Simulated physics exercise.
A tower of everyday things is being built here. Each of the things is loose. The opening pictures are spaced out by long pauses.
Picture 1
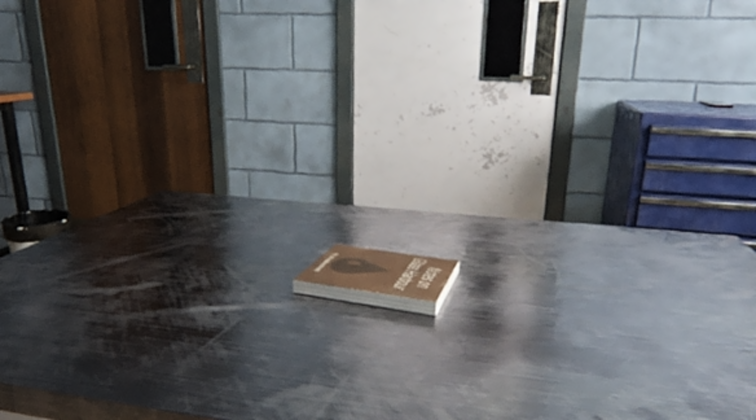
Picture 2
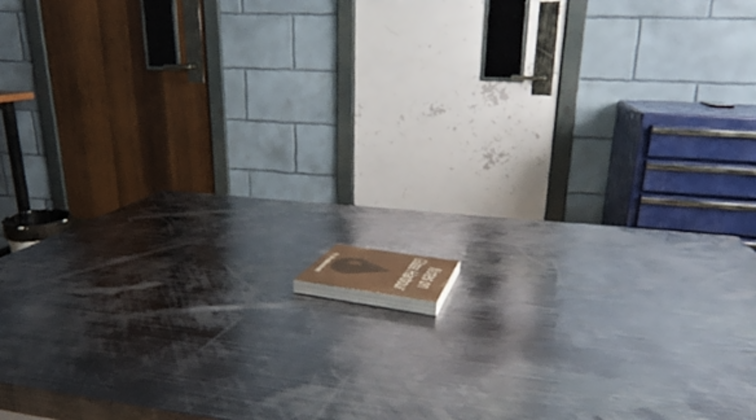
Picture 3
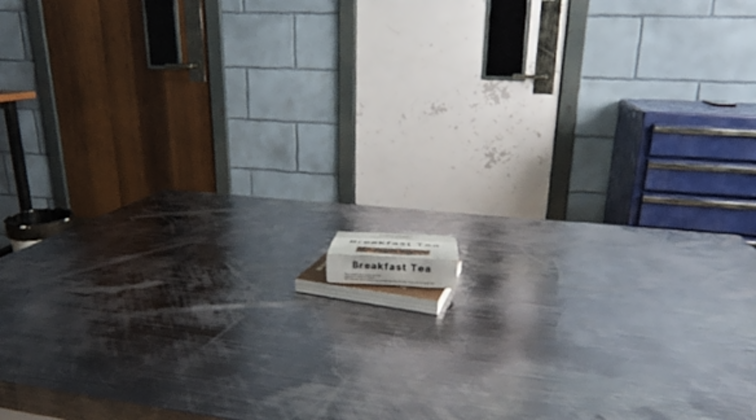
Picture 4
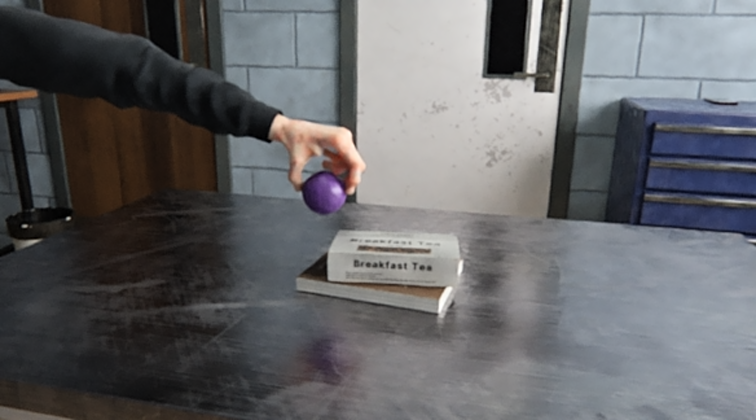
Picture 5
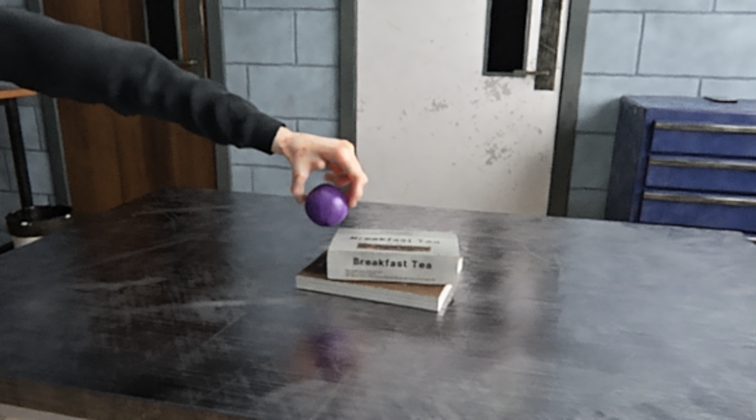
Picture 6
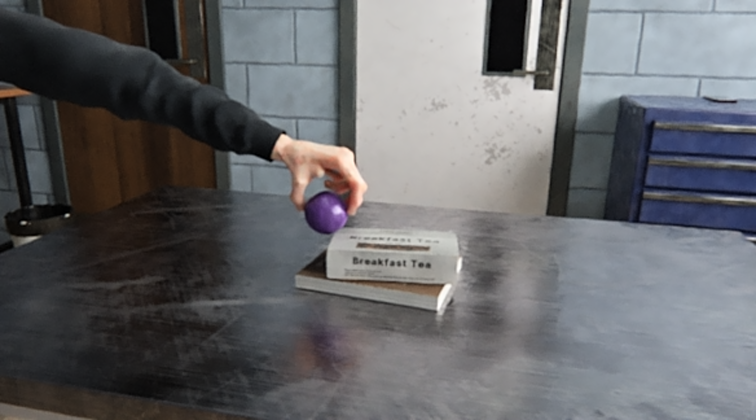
A hand in a dark sleeve lowered a round purple object onto the left side of a Breakfast Tea box, which had appeared on top of a brown book lying on the table, and kept holding it.
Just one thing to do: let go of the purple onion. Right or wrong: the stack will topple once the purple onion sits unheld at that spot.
Right.
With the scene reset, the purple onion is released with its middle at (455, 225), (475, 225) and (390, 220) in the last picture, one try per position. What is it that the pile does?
The pile does not fall at first, goes down second and does not fall third.
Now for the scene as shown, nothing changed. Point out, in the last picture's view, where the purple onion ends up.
I'd say around (280, 251) in the last view.
Then, 0.30 s on from there, purple onion now fallen.
Then, 0.40 s on from there, things are still on the move.
In the end, fallen, purple onion; the other 2 unmoved. At the end, from the last picture's camera, purple onion near (280, 252). The pile gives way.
